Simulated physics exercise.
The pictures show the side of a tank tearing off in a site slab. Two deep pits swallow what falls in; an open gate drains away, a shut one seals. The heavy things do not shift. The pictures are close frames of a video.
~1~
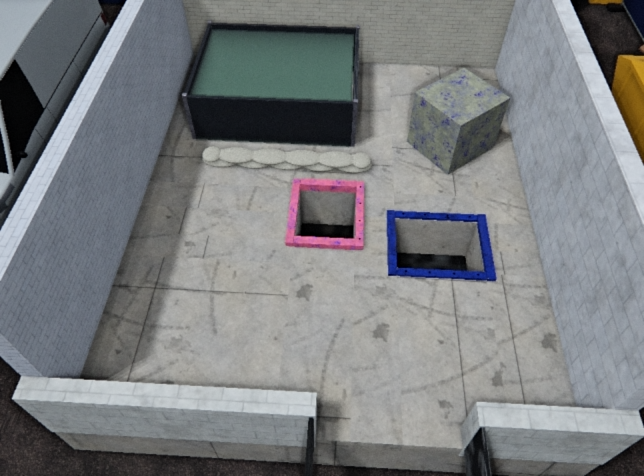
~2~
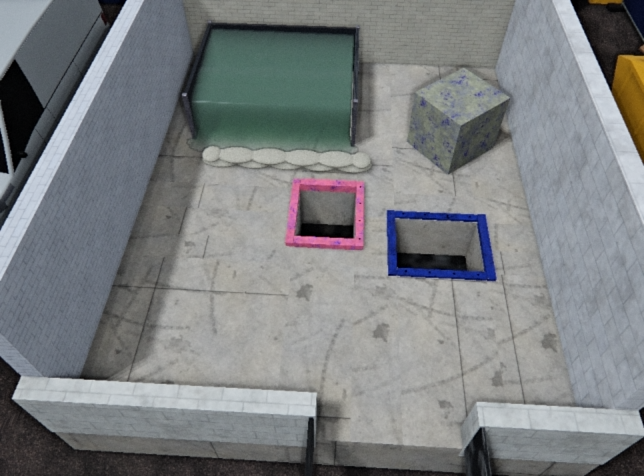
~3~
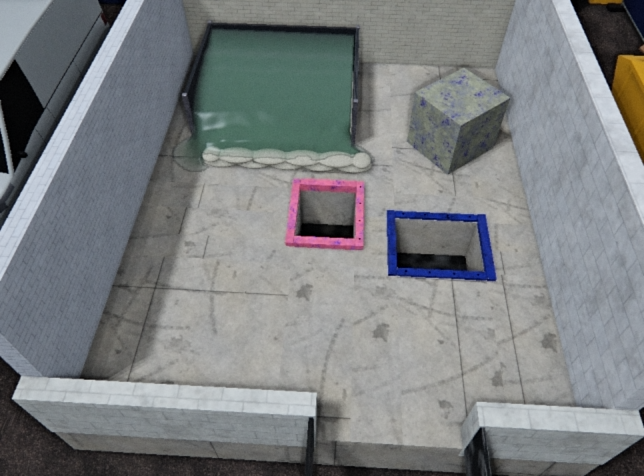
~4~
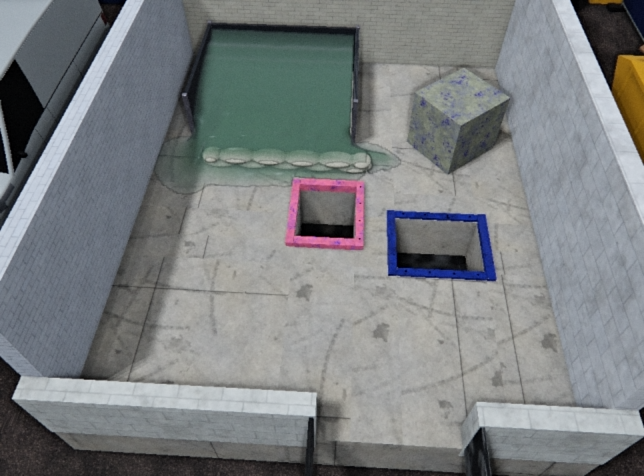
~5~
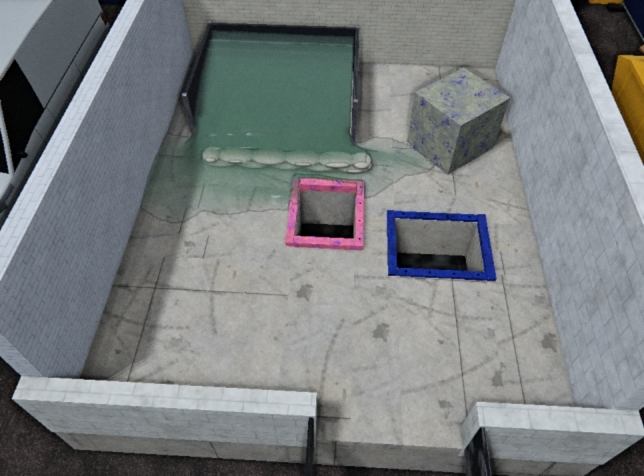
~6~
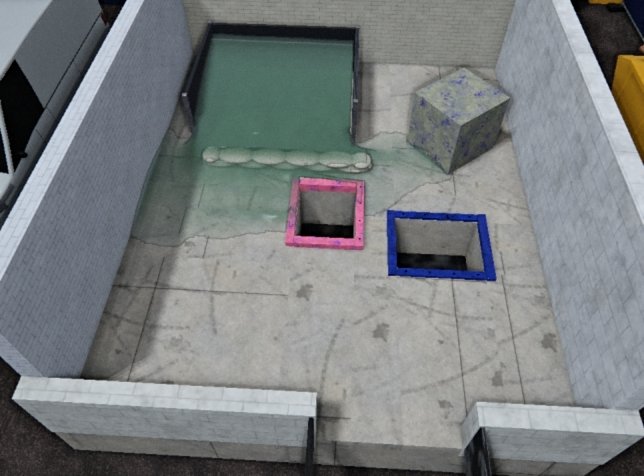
In a walled concrete yard, the front of a dark tank gave way and greenish water poured over a row of white sandbags, then spread across the floor around the pink-rimmed pit and toward the speckled block.
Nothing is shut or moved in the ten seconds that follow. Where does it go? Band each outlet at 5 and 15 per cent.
In the end: The gate takes between 5 and 15 %; the blue pit takes between 5 and 15 %; the pink pit takes between 5 and 15 %.
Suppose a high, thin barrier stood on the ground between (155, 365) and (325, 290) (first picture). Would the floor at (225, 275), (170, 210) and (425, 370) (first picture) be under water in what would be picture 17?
In that order: Under water, awash, no water.
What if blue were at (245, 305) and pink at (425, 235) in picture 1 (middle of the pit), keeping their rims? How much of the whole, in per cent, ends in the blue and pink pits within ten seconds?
Parts in a hundred: Blue 20, pink 2.
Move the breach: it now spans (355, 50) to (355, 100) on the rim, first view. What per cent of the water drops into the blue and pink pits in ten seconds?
In per cent: Blue 25, pink 0.
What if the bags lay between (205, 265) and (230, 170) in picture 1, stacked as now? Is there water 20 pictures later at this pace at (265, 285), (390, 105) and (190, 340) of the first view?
As listed: Covered, dry, flooded.
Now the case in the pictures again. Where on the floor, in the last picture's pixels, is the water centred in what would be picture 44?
At about (317, 188).
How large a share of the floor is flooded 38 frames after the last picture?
Near 95 in a hundred.
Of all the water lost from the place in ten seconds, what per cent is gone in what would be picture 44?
Roughly 60 per cent.
A moment on, water covers 45 % of the floor; the gate 0 %, the blue pit 0 %, the pink pit 4 %.
Next, water covers 65 % of the floor; the gate 0 %, the blue pit 1 %, the pink pit 7 %.
Then, water covers 80 % of the floor; the gate 1 %, the blue pit 2 %, the pink pit 7 %.
Later, water covers 95 % of the floor; the gate 3 %, the blue pit 5 %, the pink pit 7 %.
In the end, water covers 95 % of the floor; the gate 8 %, the blue pit 11 %, the pink pit 7 %.
